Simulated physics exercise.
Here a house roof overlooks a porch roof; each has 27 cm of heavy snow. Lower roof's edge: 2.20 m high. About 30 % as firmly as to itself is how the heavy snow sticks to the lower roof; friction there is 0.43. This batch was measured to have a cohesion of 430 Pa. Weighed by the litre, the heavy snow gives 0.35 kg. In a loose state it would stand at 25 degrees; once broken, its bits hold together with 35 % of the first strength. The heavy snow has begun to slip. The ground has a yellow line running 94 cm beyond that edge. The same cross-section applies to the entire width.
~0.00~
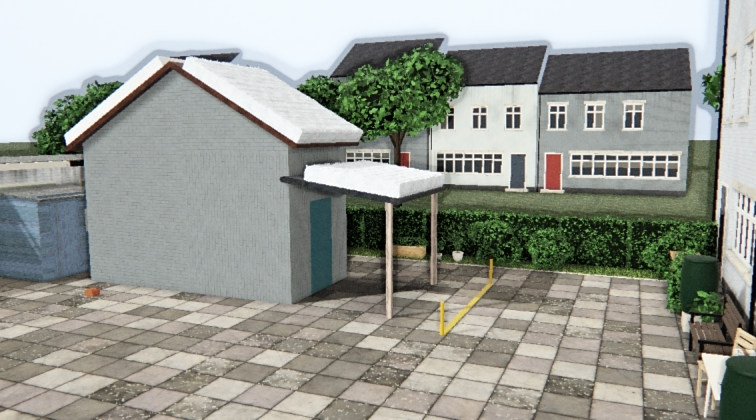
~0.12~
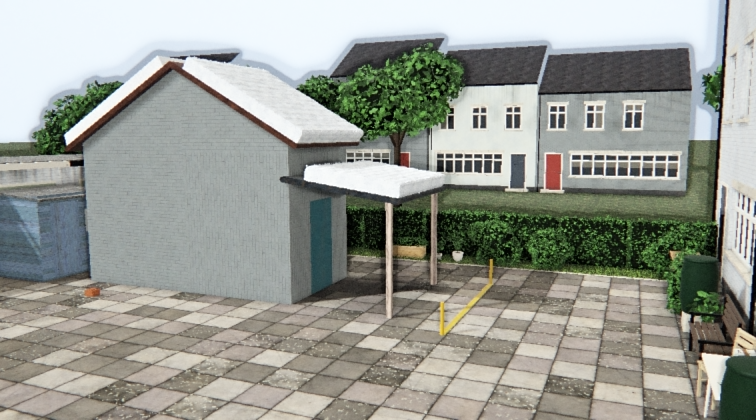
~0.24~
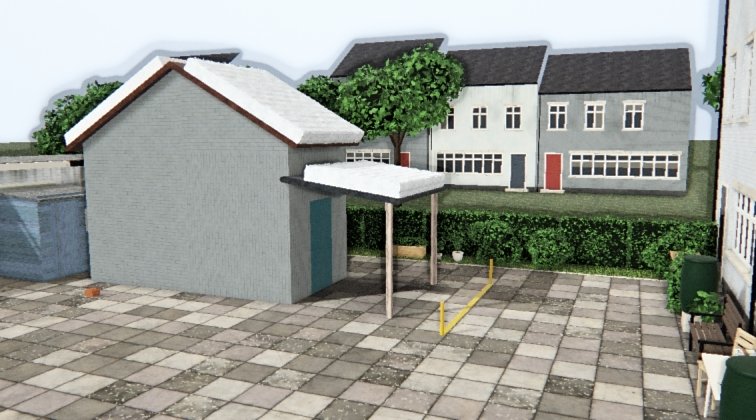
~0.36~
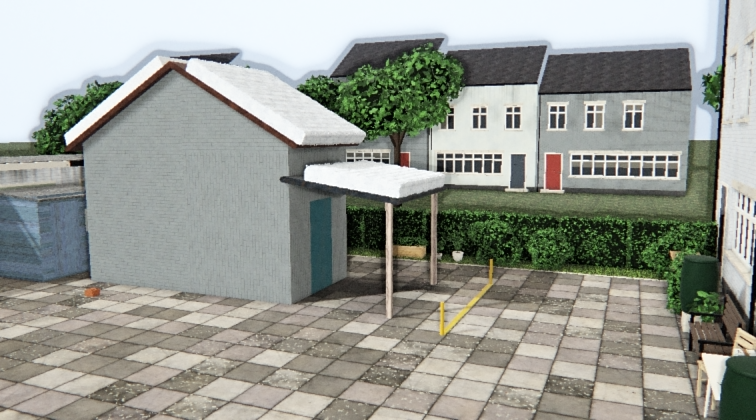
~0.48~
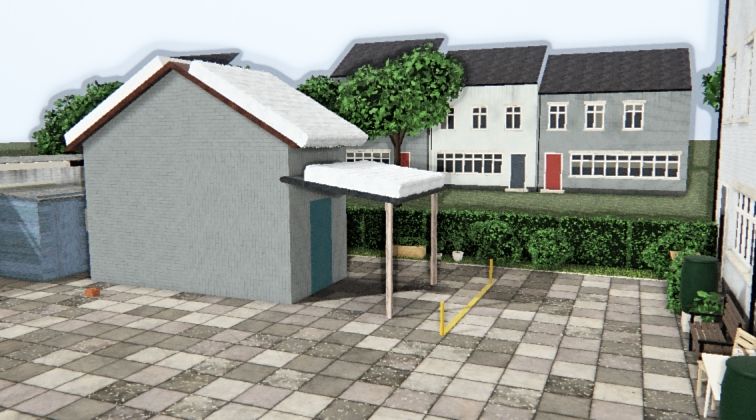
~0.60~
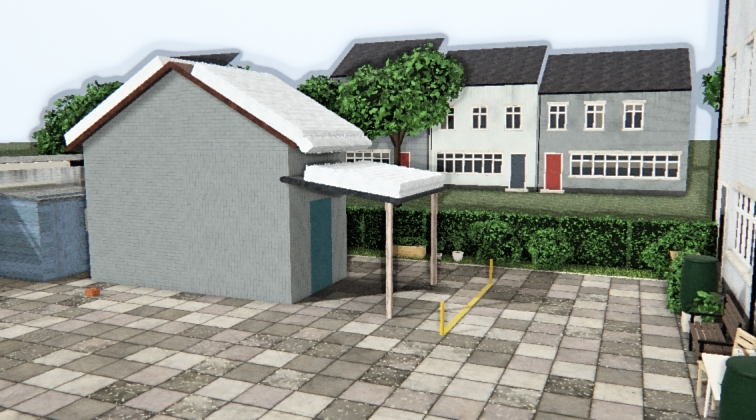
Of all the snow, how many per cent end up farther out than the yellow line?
I would say about 0 per cent of all the snow ends up past the yellow line.
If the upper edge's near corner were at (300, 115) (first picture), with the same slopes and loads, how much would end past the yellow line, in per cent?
18 %.
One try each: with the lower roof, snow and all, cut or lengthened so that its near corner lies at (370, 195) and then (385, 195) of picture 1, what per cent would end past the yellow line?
First about 2 per cent, second about 1 per cent.
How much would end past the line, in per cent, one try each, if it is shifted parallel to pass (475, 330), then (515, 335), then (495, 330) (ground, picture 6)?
First try around 0 per cent, second around 0 per cent, third around 0 per cent.
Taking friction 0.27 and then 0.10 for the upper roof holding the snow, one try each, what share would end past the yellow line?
3 %, then 16 %.
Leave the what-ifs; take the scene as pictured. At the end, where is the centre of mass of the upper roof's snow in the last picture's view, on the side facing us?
Somewhere about (329, 158), I'd say.
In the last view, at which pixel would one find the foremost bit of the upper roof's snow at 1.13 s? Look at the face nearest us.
Position: About (331, 165).
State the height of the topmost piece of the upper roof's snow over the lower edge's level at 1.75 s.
1.7 m, more or less.
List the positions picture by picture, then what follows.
In the first picture, foremost bit of the heavy snow at (298, 128).
In the second picture, foremost bit of the heavy snow at (298, 128), its middle shifted 9 mm.
In the third picture, foremost bit of the heavy snow at (300, 139), its middle shifted 3.7 cm, 1 % of it past the upper edge, in one piece.
In the fourth picture, foremost bit of the heavy snow at (302, 140), its middle shifted 8.4 cm, 3 % of it past the upper edge, in one piece.
In the fifth picture, foremost bit of the heavy snow at (305, 140), its middle shifted 15 cm, 5 % of it past the upper edge, in one piece.
In the sixth picture, foremost bit of the heavy snow at (309, 144), its middle shifted 24 cm, 8 % of it past the upper edge, cracking.
After 1.13 s, none is below the lower edge and 0 % is past the line.
After 1.75 s, none is below the lower edge and 0 % is past the line.
After 2.38 s, none is below the lower edge and 0 % is past the line.
After 3.00 s, none is below the lower edge and 0 % is past the line.
After 3.60 s, none is below the lower edge and 0 % is past the line.
